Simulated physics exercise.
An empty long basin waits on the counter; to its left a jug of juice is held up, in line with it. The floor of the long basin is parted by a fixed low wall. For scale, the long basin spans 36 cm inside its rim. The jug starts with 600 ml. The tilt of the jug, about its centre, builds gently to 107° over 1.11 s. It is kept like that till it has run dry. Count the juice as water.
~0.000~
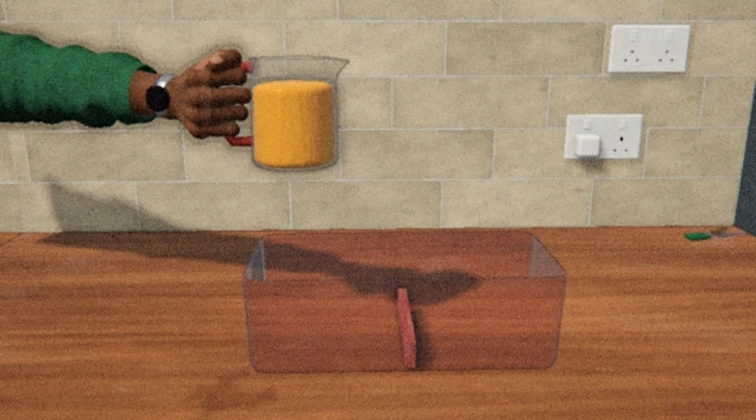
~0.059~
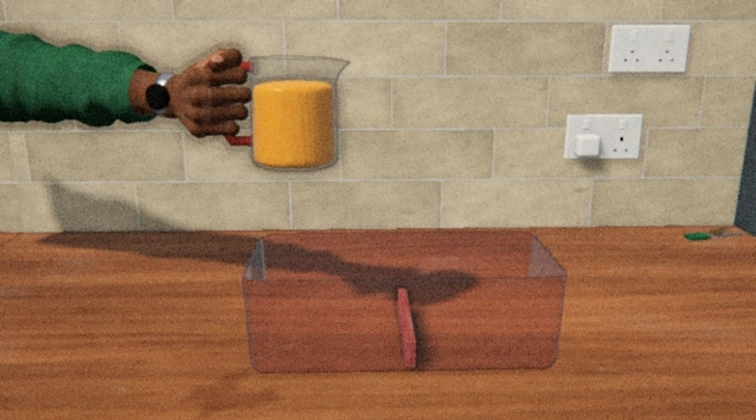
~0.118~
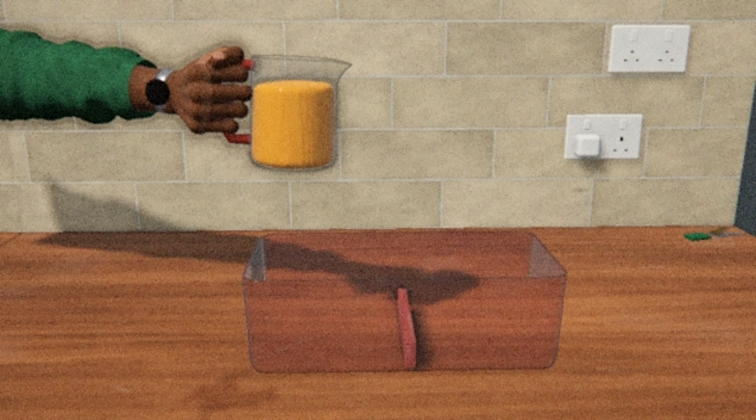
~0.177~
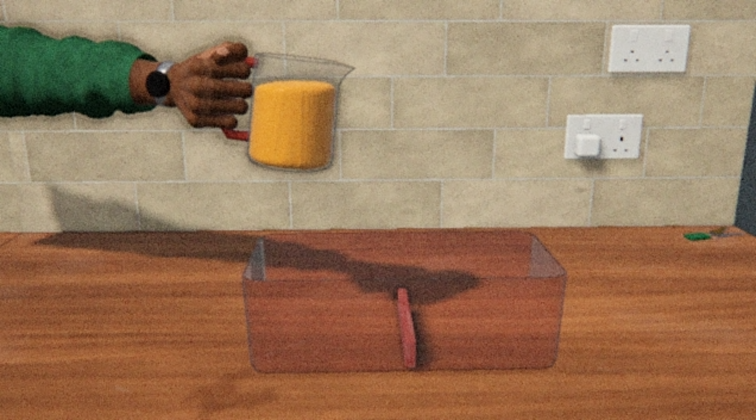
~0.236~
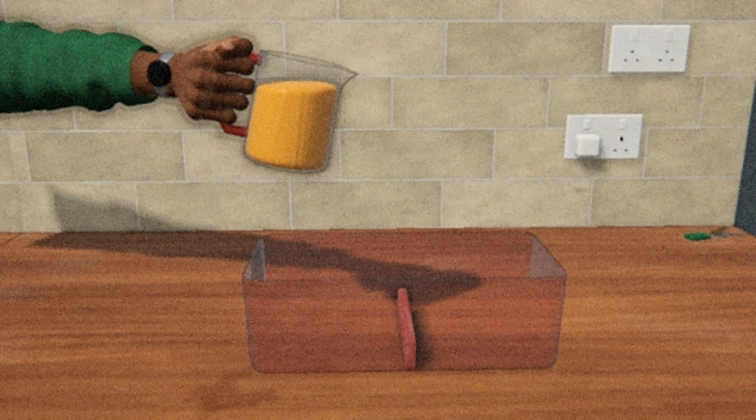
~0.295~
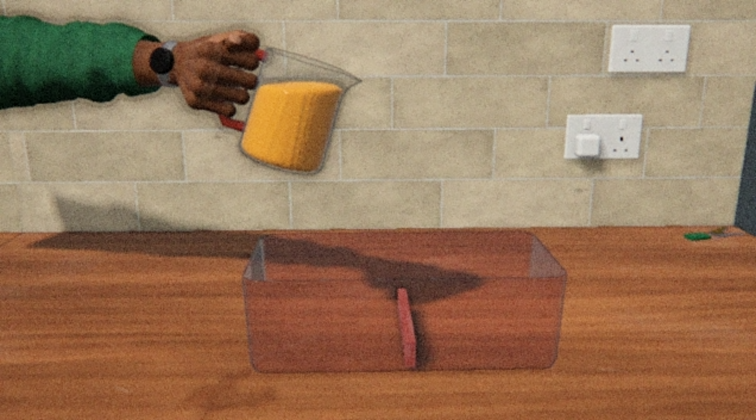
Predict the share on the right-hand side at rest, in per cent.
Roughly 71 per cent is past the wall.
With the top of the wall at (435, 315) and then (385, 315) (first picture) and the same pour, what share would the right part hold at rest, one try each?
First 20, then 90 per cent.
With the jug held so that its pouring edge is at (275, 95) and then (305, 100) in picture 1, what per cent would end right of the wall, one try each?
First 10, then 10 per cent.
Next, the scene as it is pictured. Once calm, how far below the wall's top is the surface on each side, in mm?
Some 28 mm on the left and 18 mm on the right.
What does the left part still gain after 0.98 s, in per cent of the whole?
Some 22 per cent.
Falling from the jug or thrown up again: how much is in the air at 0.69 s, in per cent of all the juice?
About 14 per cent.
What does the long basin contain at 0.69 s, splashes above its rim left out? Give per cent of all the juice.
Near 2 in a hundred.
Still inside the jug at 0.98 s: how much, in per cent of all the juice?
About 28 per cent.
After 0.69 s the tilt is 73° and 84 per cent is still to pour, 0 is left of the wall and 2 right of it.
After 0.98 s the tilt is 103° and 28 per cent is still to pour, 3 is left of the wall and 43 right of it.
After 1.28 s the tilt is 107° and 3 per cent is still to pour, 19 is left of the wall and 71 right of it.
After 1.61 s the tilt is 107° and 0 per cent is still to pour, 26 is left of the wall and 71 right of it.
In the end 26 per cent lies left of the wall, 71 right of it and 3 outside.
